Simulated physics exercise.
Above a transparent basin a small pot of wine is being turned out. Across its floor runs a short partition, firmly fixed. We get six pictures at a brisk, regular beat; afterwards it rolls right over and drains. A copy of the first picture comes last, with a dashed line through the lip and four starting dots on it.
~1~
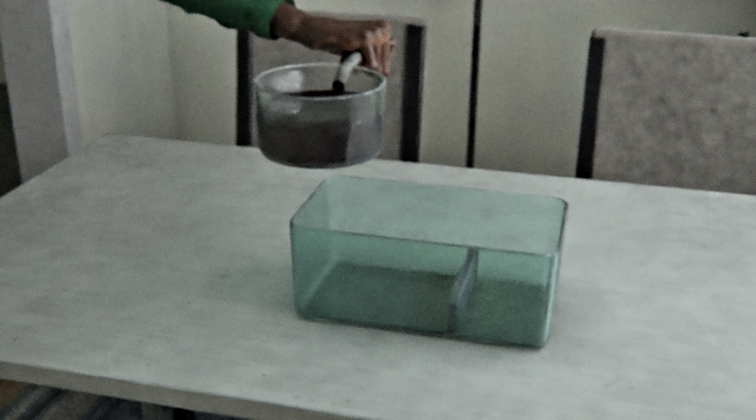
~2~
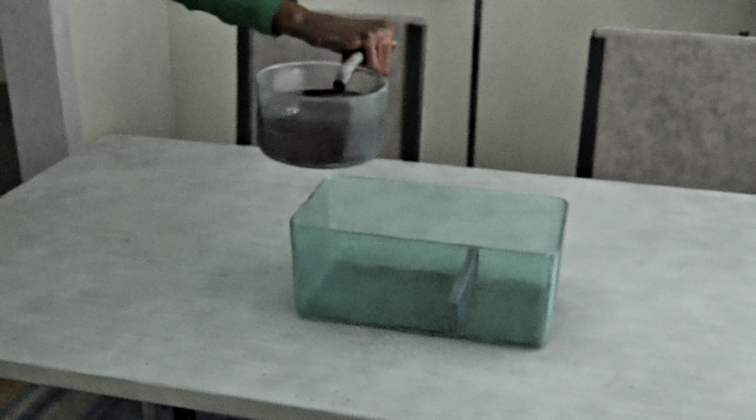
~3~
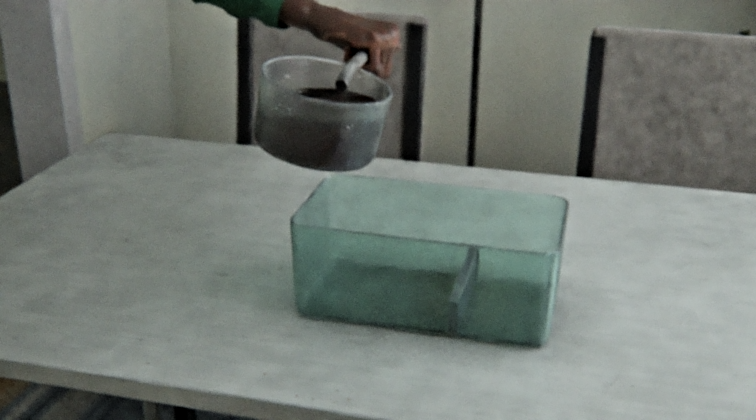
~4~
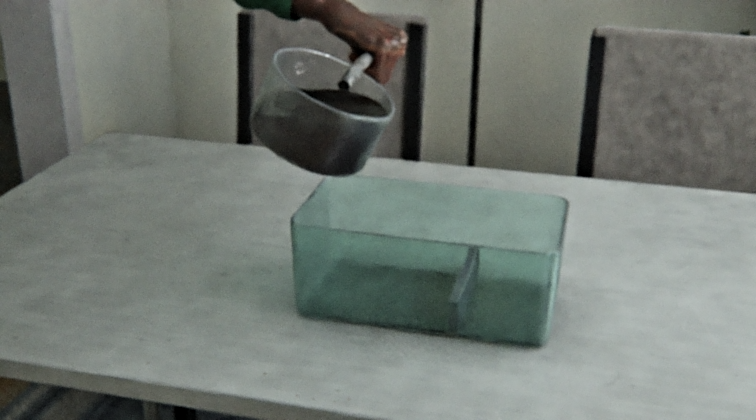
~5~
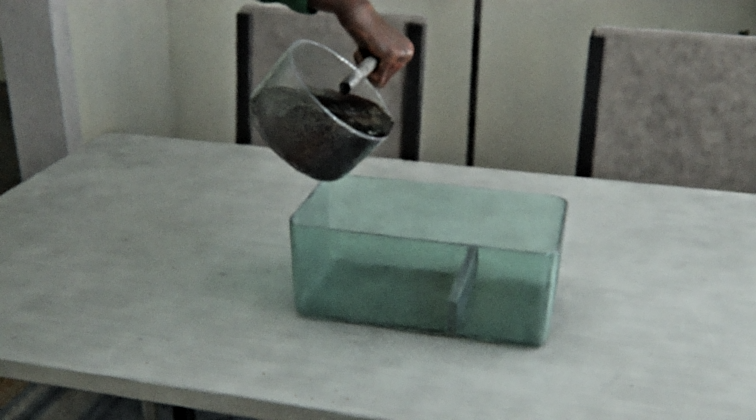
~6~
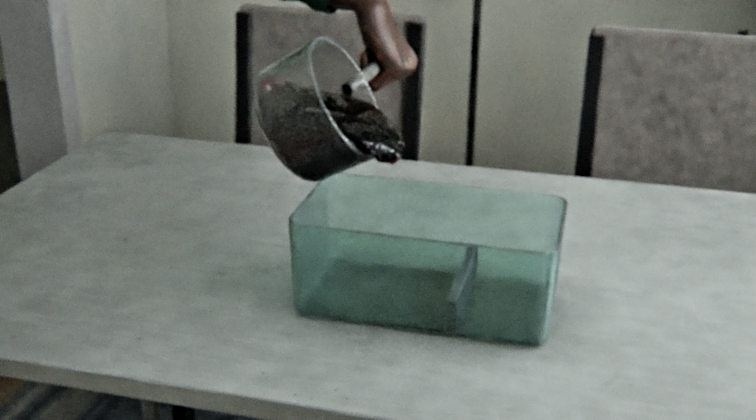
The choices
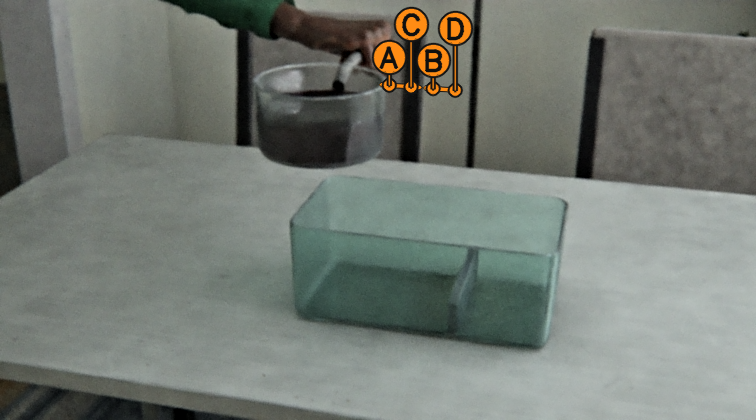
Small clear pot tilting rightward in a person's hand above a transparent, partitioned basin, its dark contents then edging over the lip.
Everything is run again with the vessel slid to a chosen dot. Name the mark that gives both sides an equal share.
I would pick dot D.
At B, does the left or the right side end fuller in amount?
The left one.
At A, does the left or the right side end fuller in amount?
The left one.
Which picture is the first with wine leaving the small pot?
In picture 5.
On the marked copy, A at (389, 85); B at (433, 88); C at (411, 86); D at (455, 90).
With A, about 80 % ends left of the wall and 13 % right of it; 8 % is lost outside.
With B, about 71 % ends left of the wall and 26 % right of it; 3 % is lost outside.
With C, about 80 % ends left of the wall and 14 % right of it; 6 % is lost outside.
With D, about 51 % ends left of the wall and 44 % right of it; 5 % is lost outside.
